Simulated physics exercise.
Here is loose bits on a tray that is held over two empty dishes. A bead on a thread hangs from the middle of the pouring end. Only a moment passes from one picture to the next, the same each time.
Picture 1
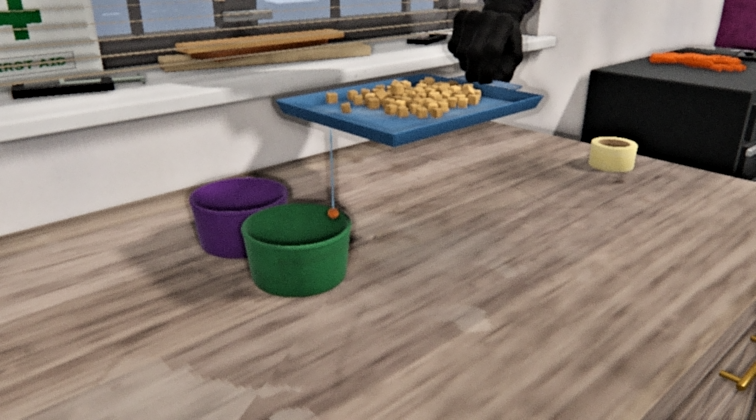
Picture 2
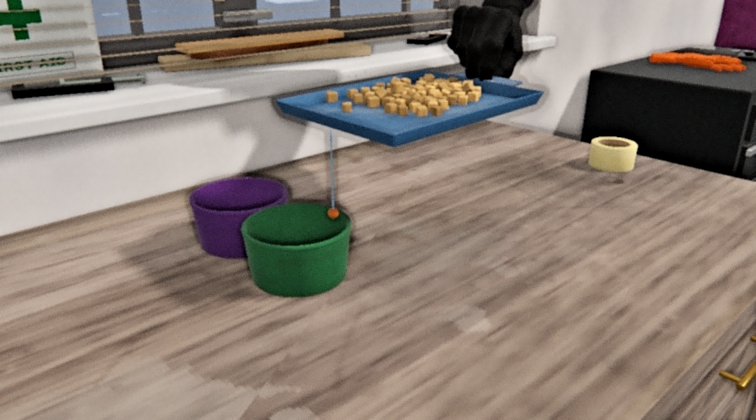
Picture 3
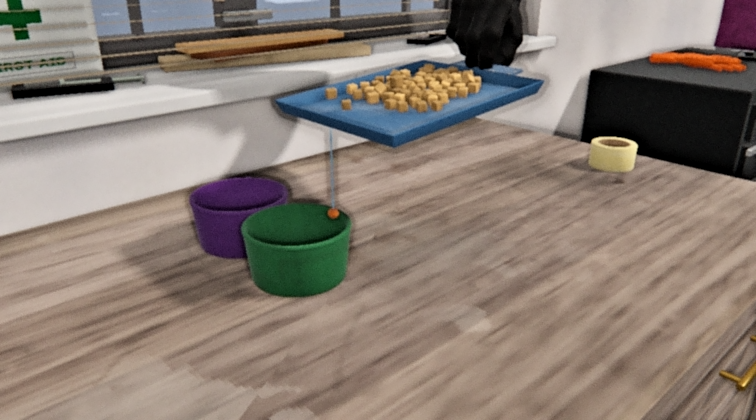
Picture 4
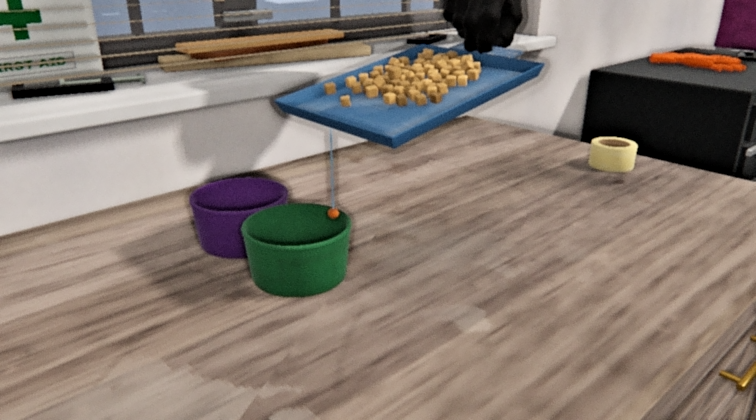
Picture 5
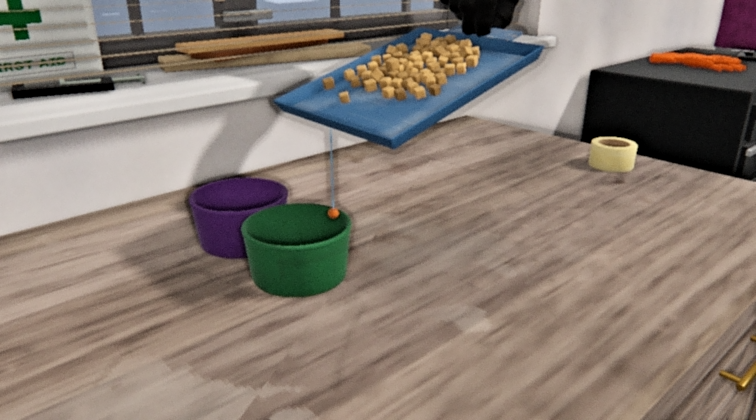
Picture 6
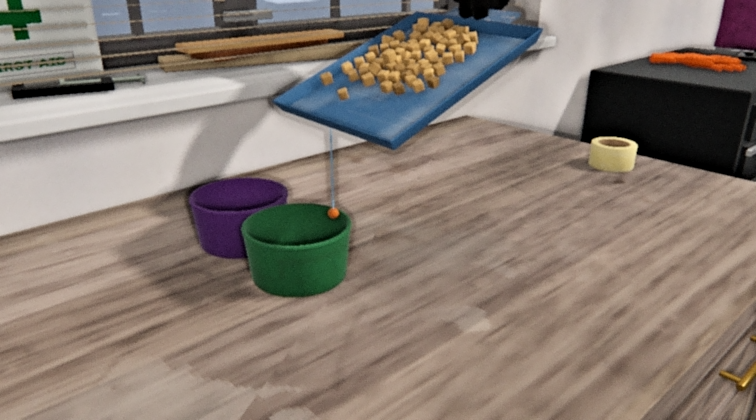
A blue tray of small wooden cubes, held by a black gloved hand above a purple dish and a green one, stayed level at first, then tilted steadily as its far side rose.
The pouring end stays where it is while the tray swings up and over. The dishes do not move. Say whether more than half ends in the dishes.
In the dishes lies under half of it.
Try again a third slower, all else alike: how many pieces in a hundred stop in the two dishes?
It comes to 50 per cent or so.
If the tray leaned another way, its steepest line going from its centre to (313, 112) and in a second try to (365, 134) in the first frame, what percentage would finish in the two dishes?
In turn 80 and 10 in a hundred.
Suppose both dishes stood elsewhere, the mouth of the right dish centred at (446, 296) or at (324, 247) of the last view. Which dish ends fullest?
In turn: The dish on the left; right.
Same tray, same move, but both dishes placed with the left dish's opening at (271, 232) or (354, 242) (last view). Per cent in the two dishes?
Roughly 90 per cent, and 30 per cent.
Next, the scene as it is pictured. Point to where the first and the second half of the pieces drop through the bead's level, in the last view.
The first part at (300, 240); the rest at (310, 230).
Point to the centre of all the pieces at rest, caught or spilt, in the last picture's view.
At about (309, 306).
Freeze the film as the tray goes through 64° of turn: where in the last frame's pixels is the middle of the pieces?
Roughly at (327, 132).
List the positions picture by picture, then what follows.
Corners of the pouring end near (283, 100) and (394, 132), level; middle of the load near (411, 96), small wooden cubes; left dish near (199, 226); right dish near (254, 260); bead on its thread near (333, 213), in the first frame.
Corners of the pouring end near (283, 100) and (394, 132), level; middle of the load near (411, 94), in the second frame.
Corners of the pouring end near (282, 100) and (393, 133), tipped barely, level across its low end; middle of the load near (410, 87), in the third frame.
Corners of the pouring end near (281, 100) and (392, 134), tipped a little, level across its low end; middle of the load near (409, 77), in the fourth frame.
Corners of the pouring end near (280, 99) and (392, 135), tipped clearly, level across its low end; middle of the load near (408, 66), in the fifth frame.
Corners of the pouring end near (279, 99) and (391, 137), tipped clearly, level across its low end; middle of the load near (405, 56); left dish near (199, 226); right dish near (254, 260), in the sixth frame.
Shortly afterwards, tray tipped steeply; near half on the tray; a little in the right dish; only a few outside both; near a third in the air.
Next, tray tipped past a quarter turn; near a quarter in the right dish; near two thirds outside both; a little in the air.
Some moments later, tray tipped past a quarter turn; near a third in the right dish; near two thirds outside both.
In the end, tray tipped past a quarter turn; near a third in the right dish; none at all in the left dish; near two thirds outside both.
